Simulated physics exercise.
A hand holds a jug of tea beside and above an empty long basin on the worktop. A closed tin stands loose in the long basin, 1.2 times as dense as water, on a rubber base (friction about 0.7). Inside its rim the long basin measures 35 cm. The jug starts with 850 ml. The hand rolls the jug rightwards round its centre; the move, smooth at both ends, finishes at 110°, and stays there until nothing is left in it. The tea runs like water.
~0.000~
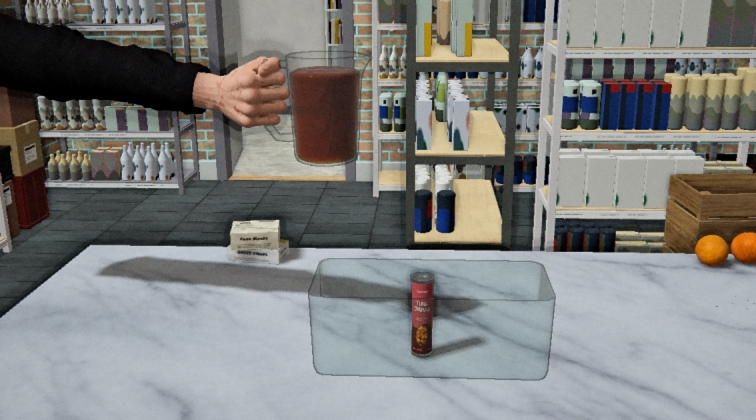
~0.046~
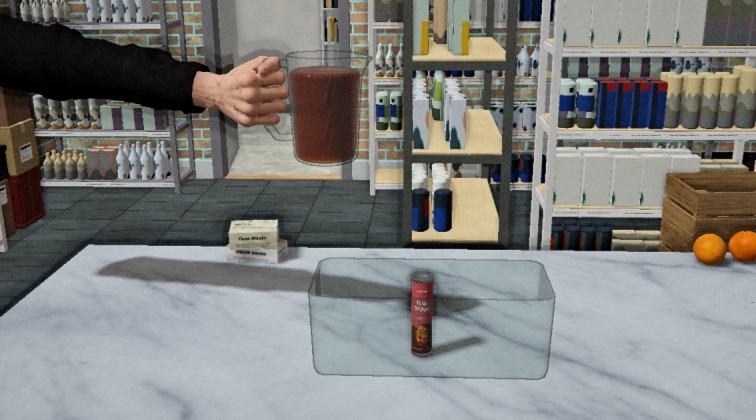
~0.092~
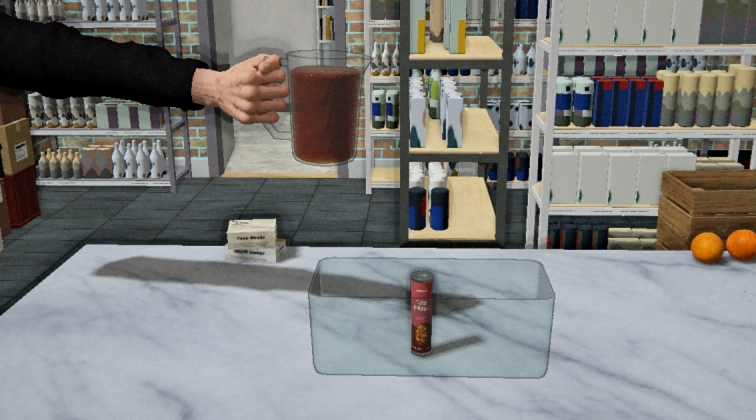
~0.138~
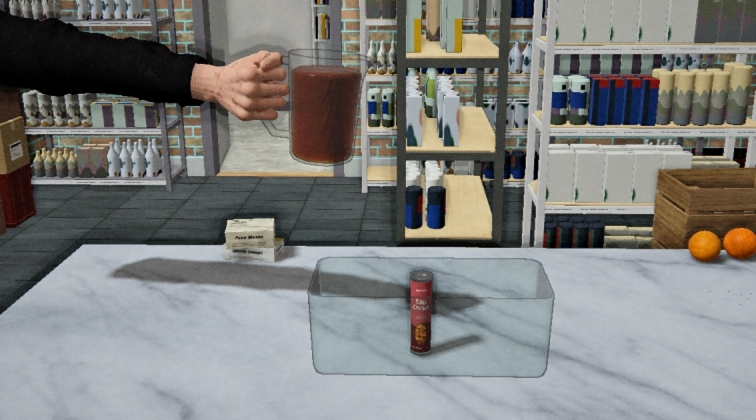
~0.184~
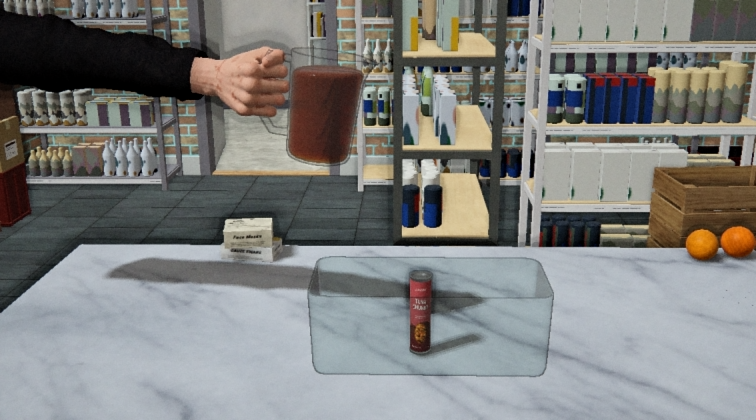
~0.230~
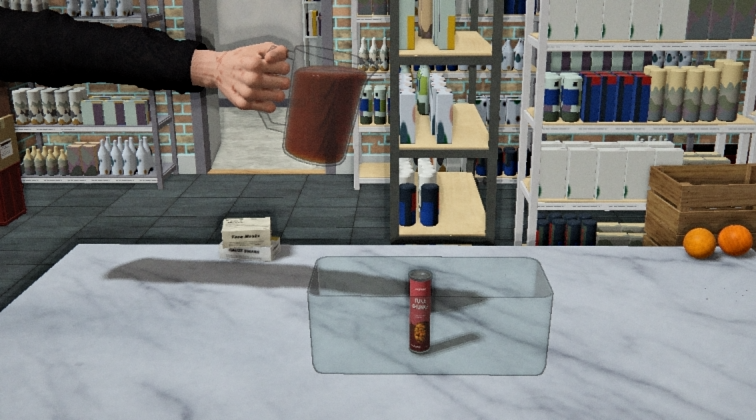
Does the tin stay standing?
It keeps standing.
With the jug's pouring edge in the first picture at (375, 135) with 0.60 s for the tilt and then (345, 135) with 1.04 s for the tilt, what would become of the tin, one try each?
First it falls; then it topples.
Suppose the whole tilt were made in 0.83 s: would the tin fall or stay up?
The tin remains upright.
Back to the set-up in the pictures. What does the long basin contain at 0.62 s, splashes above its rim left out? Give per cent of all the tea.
Some 1 per cent.
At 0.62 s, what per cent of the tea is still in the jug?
About 82 per cent.
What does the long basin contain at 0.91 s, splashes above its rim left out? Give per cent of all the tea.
About 36 per cent.
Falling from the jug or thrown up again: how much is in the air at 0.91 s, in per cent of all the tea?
About 34 per cent.
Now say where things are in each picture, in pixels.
The first picture shows tilt 0°; pouring edge (372, 56); surface from (291, 71) to (361, 71); the long basin's rim runs from (315, 277) to (548, 281); the tin's top is at (422, 281).
The second picture shows tilt 1°; pouring edge (373, 56); surface from (291, 70) to (361, 70).
The third picture shows tilt 2°; pouring edge (374, 58); surface from (291, 69) to (362, 71).
The fourth picture shows tilt 5°; pouring edge (375, 60); surface from (292, 69) to (363, 72).
The fifth picture shows tilt 8°; pouring edge (378, 63); surface from (293, 69) to (365, 72).
The sixth picture shows tilt 13°; pouring edge (380, 67); surface from (295, 71) to (369, 72).
After 0.62 s the tilt is 72° and 82 per cent is still to pour; the tin stands where it began.
After 0.91 s the tilt is 106° and 30 per cent is still to pour; the tin stands where it began.
After 1.21 s the tilt is 110° and 1 per cent is still to pour; the tin stands where it began.
After 1.54 s the tilt is 110° and 0 per cent is still to pour; the tin stands where it began.
In the end the tin stands where it began.
